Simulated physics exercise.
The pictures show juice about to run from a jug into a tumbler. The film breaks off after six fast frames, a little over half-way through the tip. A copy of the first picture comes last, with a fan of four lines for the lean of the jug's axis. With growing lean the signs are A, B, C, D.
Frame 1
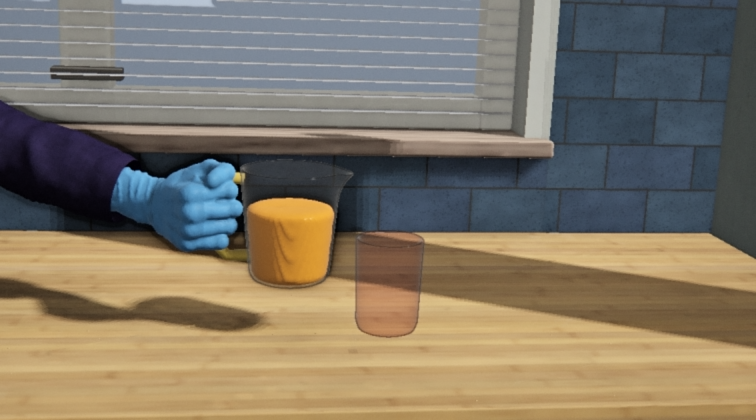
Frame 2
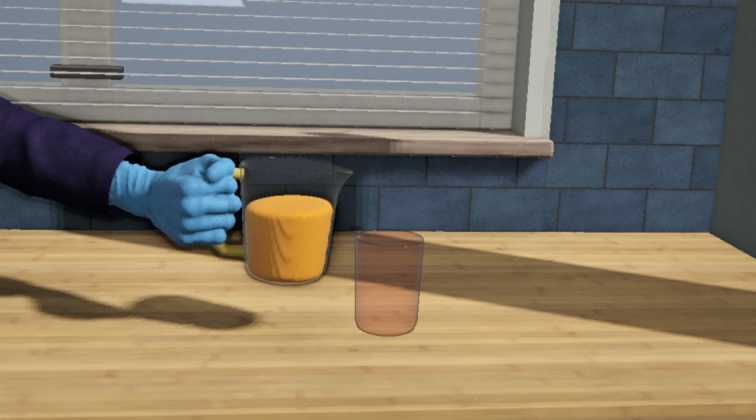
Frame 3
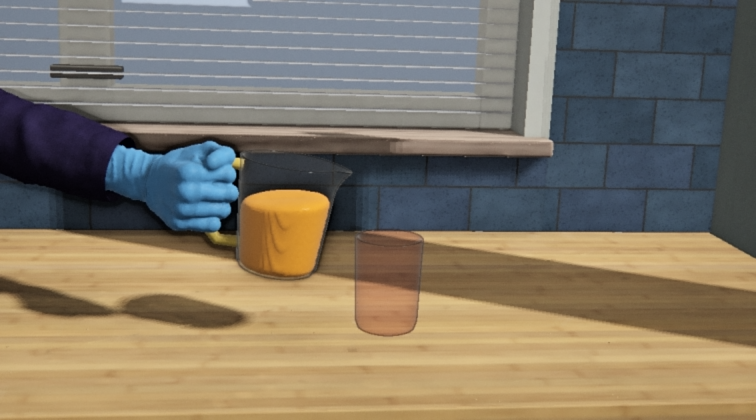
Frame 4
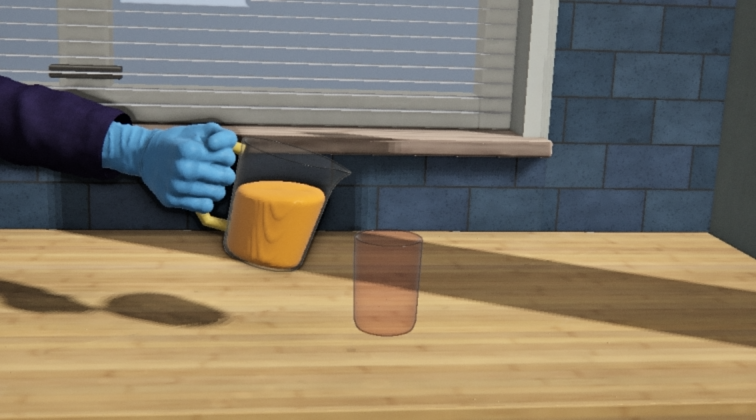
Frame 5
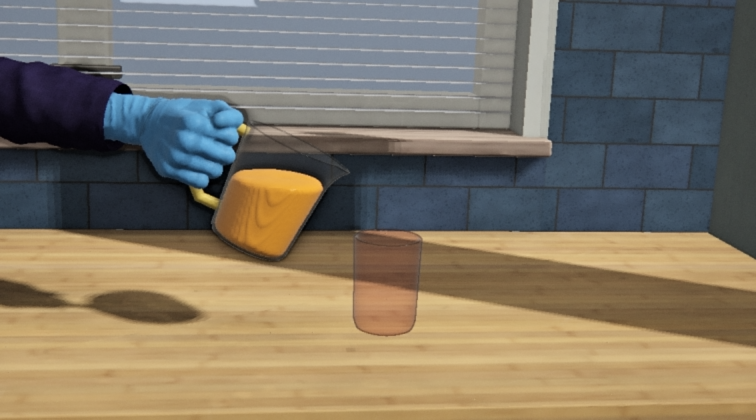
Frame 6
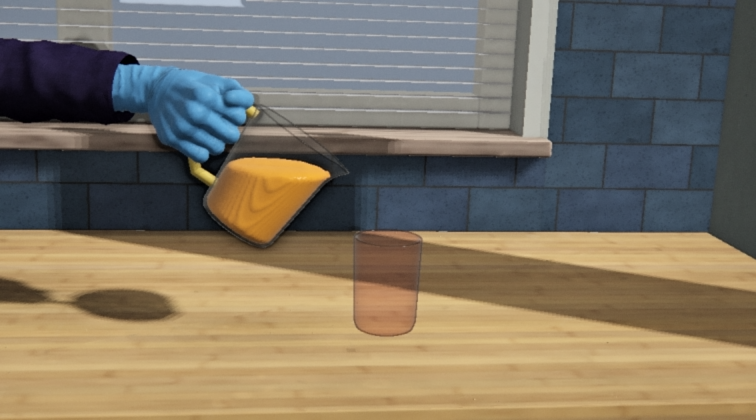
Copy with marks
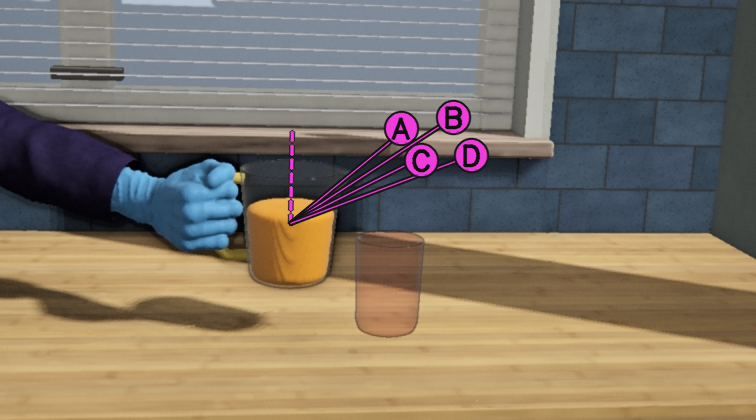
A light wooden counter stands before a blue tiled wall and a window with blinds, seen from the front and slightly above by a still camera. A blue-gloved hand in a dark purple sleeve holds a clear jug of orange juice, left of an empty, reddish see-through tumbler. The hand lifts the jug's handle side, tilting it steadily rightward, and the juice shifts toward the lip.
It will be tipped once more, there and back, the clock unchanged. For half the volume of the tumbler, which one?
The best mark is C.
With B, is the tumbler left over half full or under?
Under.
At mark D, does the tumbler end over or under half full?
Over half.
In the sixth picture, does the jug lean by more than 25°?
Yes, it does.
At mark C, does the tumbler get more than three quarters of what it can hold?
No, less.
On the marked copy, A at (390, 142); B at (439, 126); C at (405, 165); D at (455, 161).
If A is chosen, the tumbler ends with about 15 % of what it can hold.
If B is chosen, the tumbler ends with about 29 % of what it can hold.
If C is chosen, the tumbler ends with about 48 % of what it can hold.
If D is chosen, the tumbler ends with about 68 % of what it can hold.
